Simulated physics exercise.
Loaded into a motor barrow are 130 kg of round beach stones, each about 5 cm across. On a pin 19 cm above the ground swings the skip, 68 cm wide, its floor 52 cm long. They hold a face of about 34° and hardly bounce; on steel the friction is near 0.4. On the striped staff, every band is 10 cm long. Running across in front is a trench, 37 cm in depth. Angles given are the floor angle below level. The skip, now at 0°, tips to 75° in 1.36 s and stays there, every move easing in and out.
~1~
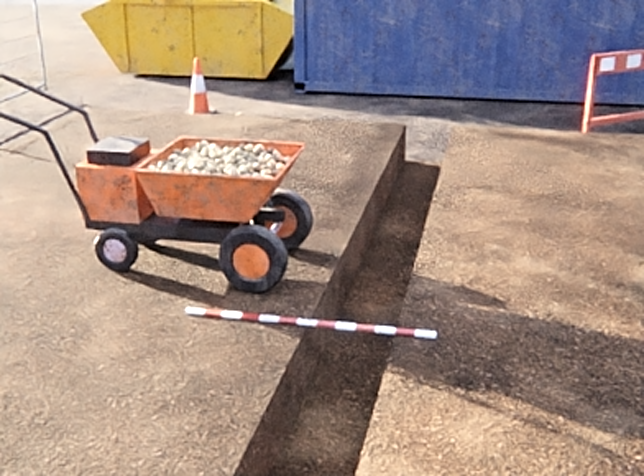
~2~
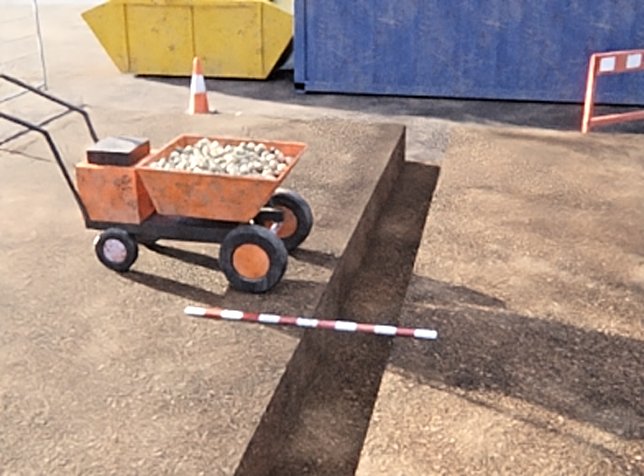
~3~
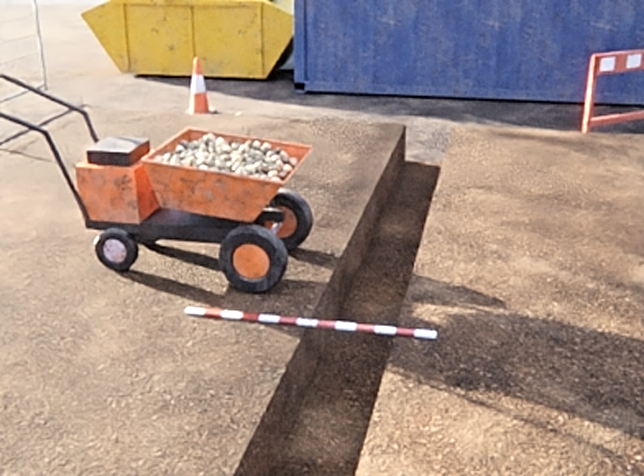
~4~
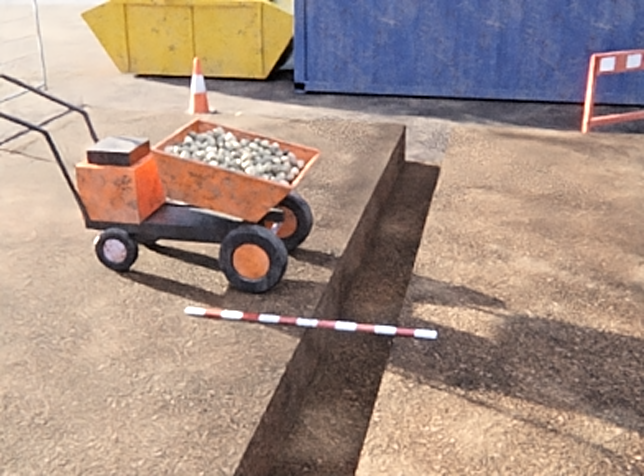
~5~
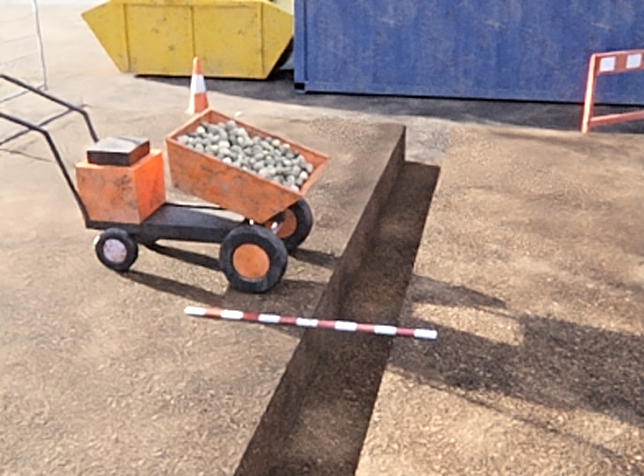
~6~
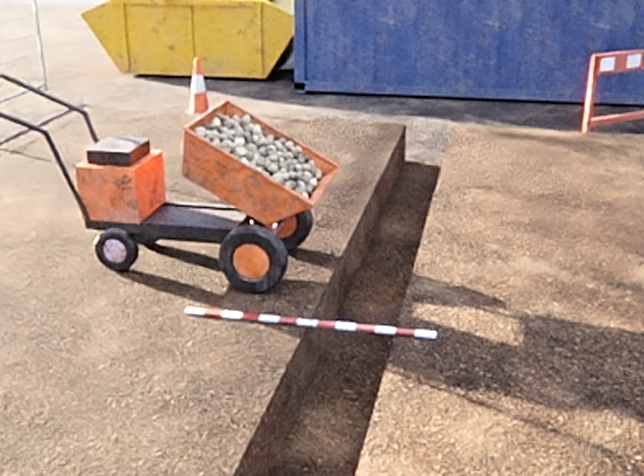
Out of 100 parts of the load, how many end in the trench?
Some 93 out of 100.
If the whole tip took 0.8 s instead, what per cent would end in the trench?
85 %.
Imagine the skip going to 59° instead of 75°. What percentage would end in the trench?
I'd guess some 70 in a hundred.
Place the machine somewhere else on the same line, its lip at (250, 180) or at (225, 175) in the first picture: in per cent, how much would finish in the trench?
Roughly 100 per cent, then 95 per cent.
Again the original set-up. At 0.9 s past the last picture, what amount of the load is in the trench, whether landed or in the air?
Something like 55 in a hundred.
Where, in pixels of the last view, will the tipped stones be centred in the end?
Around (380, 324).
Then, 0.4 s after the last picture the floor is at 63°, 98 % in the skip, 2 % in the trench; the foremost stones are at (368, 243).
Then, 0.9 s after the last picture the floor is at 75°, 40 % in the skip, 55 % in the trench, 5 % past the trench; the foremost stones are at (454, 293).
Then, 1.2 s after the last picture the floor is at 75°, 14 % in the skip, 79 % in the trench, 7 % past the trench; the foremost stones are at (518, 307).
Then, 3.2 s after the last picture the floor is at 75°, 0 % in the skip, 93 % in the trench, 7 % past the trench; the foremost stones are at (559, 324).
